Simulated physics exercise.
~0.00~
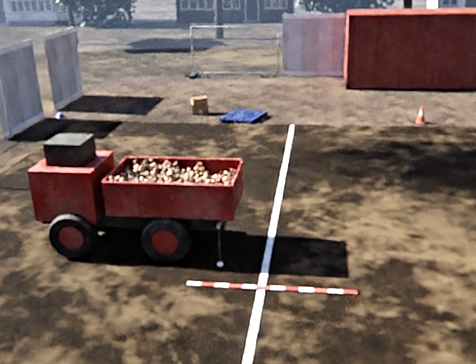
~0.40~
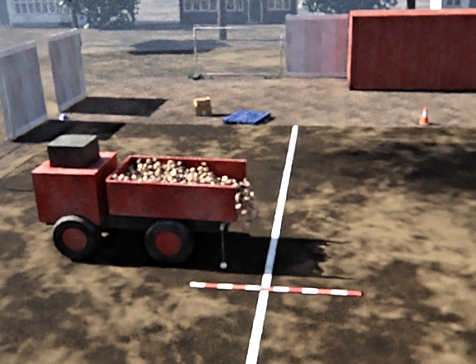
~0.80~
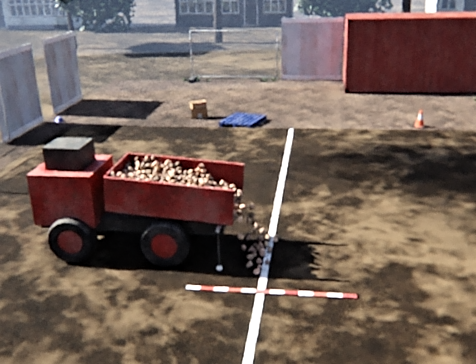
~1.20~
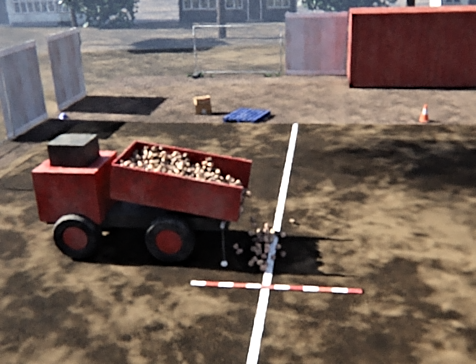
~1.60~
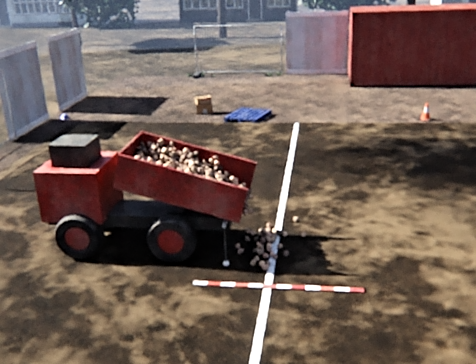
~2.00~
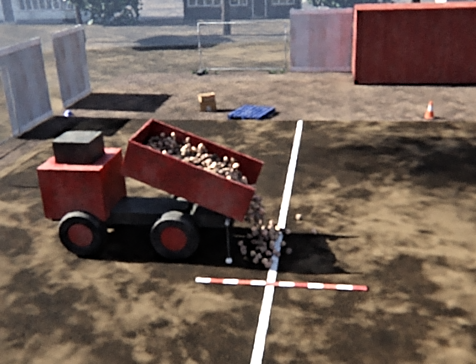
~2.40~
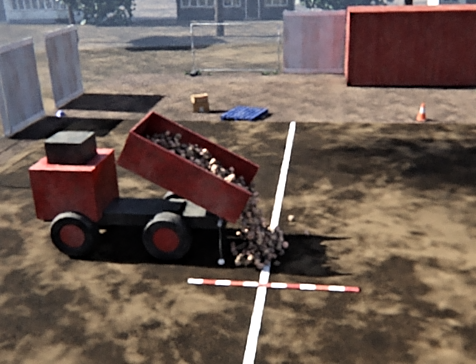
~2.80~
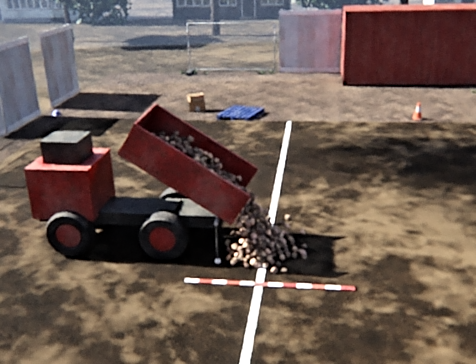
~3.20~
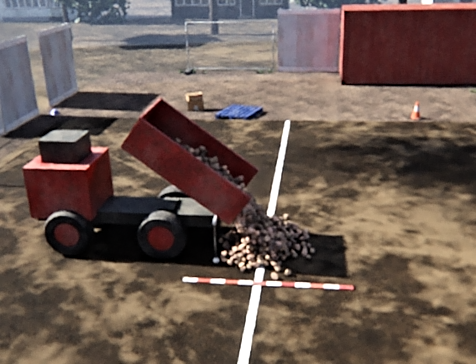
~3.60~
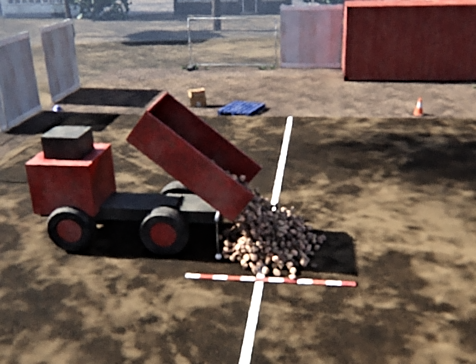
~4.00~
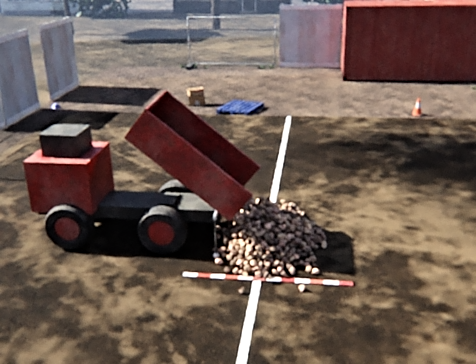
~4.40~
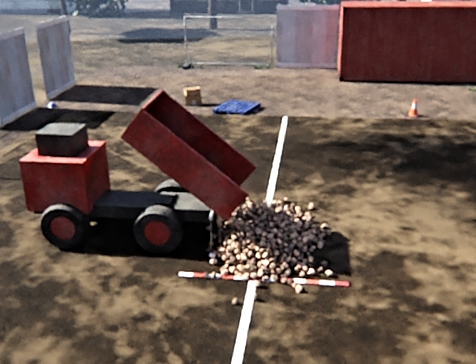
A red dump truck stands on a dirt lot, its bed full of small pale stones, with a white line painted across the ground behind it. A few stones spill from the open rear at the right and drop near the line beside a red-and-white striped staff. The bed then tilts up steadily, and the trickle thickens as the load slides down and out. The stones build into a heap that spreads rightward across the line and reaches the staff. Finally the bed stays steeply raised and looks empty, with the broad pile lying on both sides of the line.
